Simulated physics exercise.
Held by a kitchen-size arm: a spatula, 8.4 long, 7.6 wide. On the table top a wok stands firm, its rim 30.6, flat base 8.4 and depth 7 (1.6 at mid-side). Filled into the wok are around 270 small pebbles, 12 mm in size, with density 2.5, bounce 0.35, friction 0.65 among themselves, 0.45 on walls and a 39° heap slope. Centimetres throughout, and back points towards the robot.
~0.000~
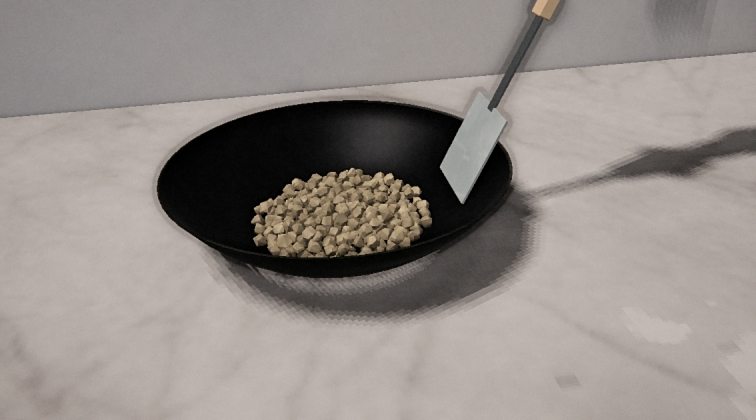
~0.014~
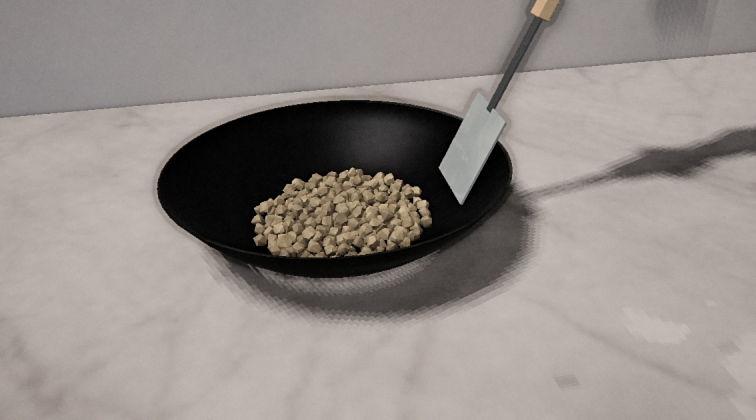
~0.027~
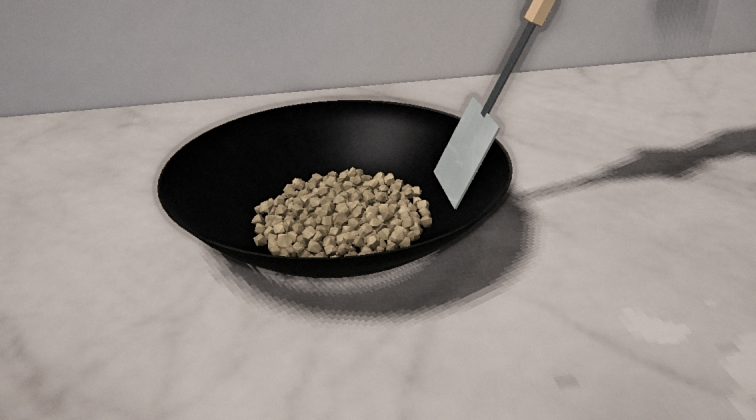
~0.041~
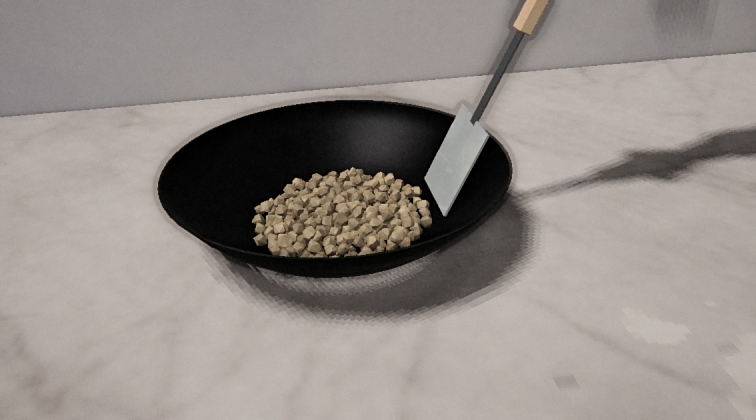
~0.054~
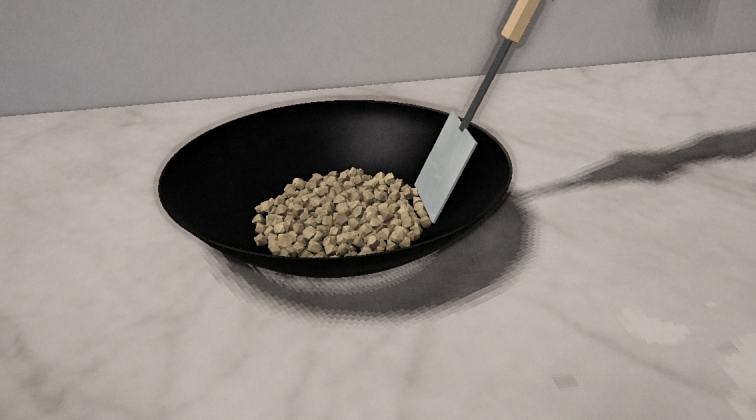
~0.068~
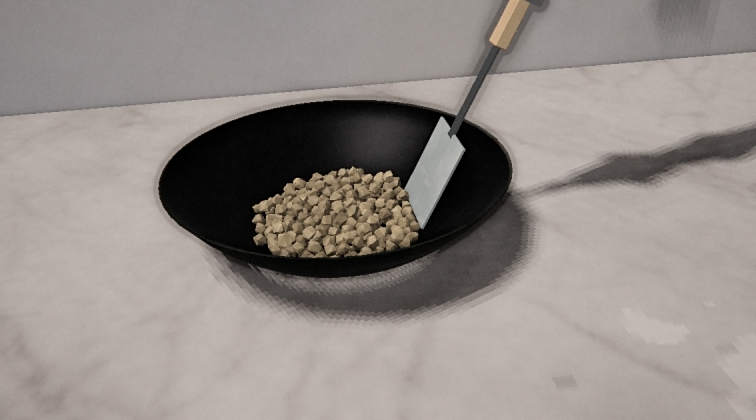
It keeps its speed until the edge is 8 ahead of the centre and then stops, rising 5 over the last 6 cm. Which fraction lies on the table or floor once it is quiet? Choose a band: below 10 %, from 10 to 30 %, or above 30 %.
Below 10 %.
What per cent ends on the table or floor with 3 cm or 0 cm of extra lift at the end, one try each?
It comes to around 0 per cent on the first try and around 5 per cent on the second.
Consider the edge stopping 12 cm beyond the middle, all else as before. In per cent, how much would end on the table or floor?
Then the share is near 30 in a hundred.
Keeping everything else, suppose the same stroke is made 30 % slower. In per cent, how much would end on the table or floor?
Estimated result: Some 0 %.
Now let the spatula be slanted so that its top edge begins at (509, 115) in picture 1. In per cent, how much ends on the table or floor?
Roughly 5 percent ends on the table or floor.
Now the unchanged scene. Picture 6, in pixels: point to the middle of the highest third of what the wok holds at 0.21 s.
Near (242, 202).
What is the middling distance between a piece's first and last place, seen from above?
6 cm.
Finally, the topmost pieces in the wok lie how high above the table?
It reaches about 7.0 cm.
After 0.14 s, sloping 64°, highest piece 6 above the table; 267 in the wok.
After 0.21 s, sloping 64°, highest piece 7 above the table; 267 in the wok.
After 0.44 s, sloping 64°, highest piece 8 above the table; 256 in the wok, 5 on the table or floor, 6 on the blade or in flight.
After 1.49 s, sloping 64°, highest piece 7 above the table; 256 in the wok, 11 on the table or floor.
At rest, 256 in the wok, 11 on the table or floor. That is 4 % on the table or floor.
